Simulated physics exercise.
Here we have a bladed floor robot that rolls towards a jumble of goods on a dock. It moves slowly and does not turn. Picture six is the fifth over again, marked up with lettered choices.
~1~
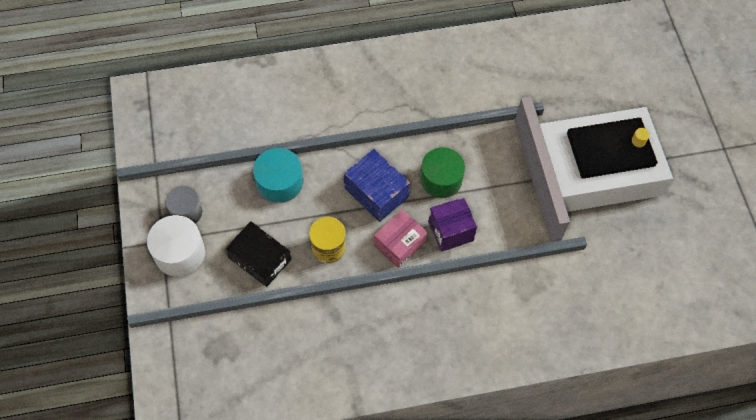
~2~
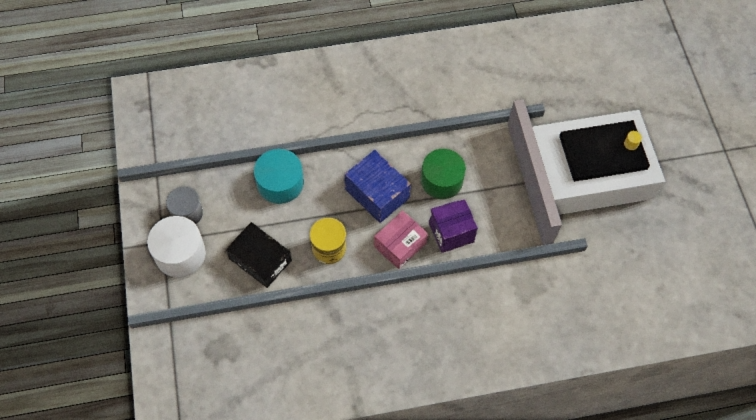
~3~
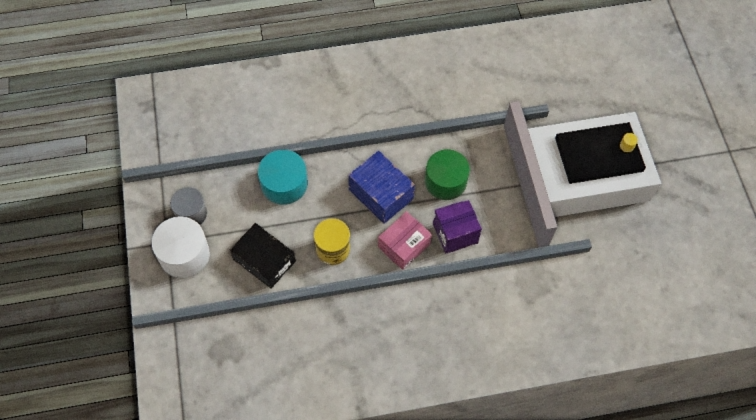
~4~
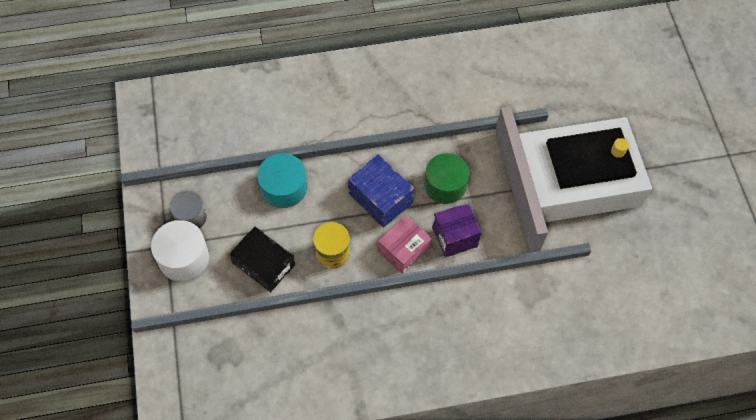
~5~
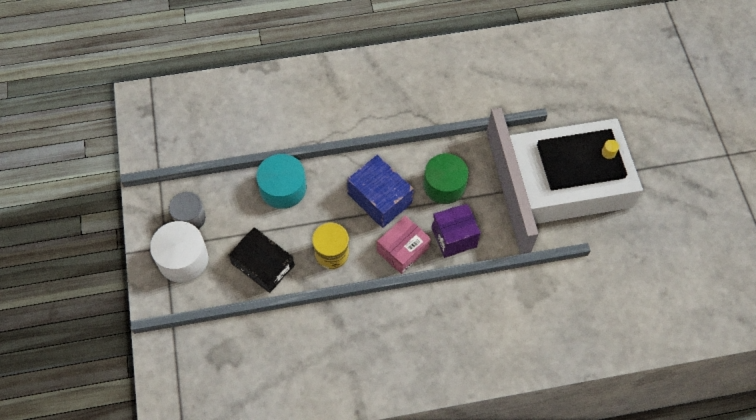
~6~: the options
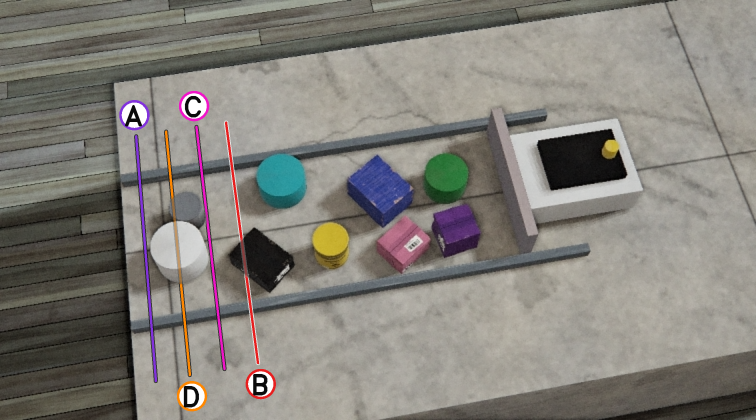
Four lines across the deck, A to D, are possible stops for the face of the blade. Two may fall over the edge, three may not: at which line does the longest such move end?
No third one falls up to B.
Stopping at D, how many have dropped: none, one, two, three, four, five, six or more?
Six or more.
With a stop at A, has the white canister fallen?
By then, yes.
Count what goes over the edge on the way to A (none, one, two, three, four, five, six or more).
By then, six or more.
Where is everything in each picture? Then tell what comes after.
The first picture shows green canister (443, 173); blue crate (377, 185); yellow pail (328, 241).
The second picture shows robot (599, 151); black parcel (259, 255).
The third picture shows robot (594, 153); white canister (181, 247).
The fourth picture shows robot (585, 158); purple box (456, 231).
The fifth picture shows robot (576, 159); green canister (446, 179); blue crate (380, 191); yellow pail (331, 247).
On the marked copy, A at (145, 251); B at (241, 235); C at (210, 240); D at (177, 246).
Taking B. A third of the way, robot (480, 175); purple box (401, 239); pink parcel (363, 247).
Two thirds of the way, robot (383, 191); white canister (156, 246); black parcel (186, 280).
When it is over, robot (306, 203); white canister (122, 229); black parcel (128, 272); none fallen.
As for the rest, A drops nine; C drops three; D drops six.
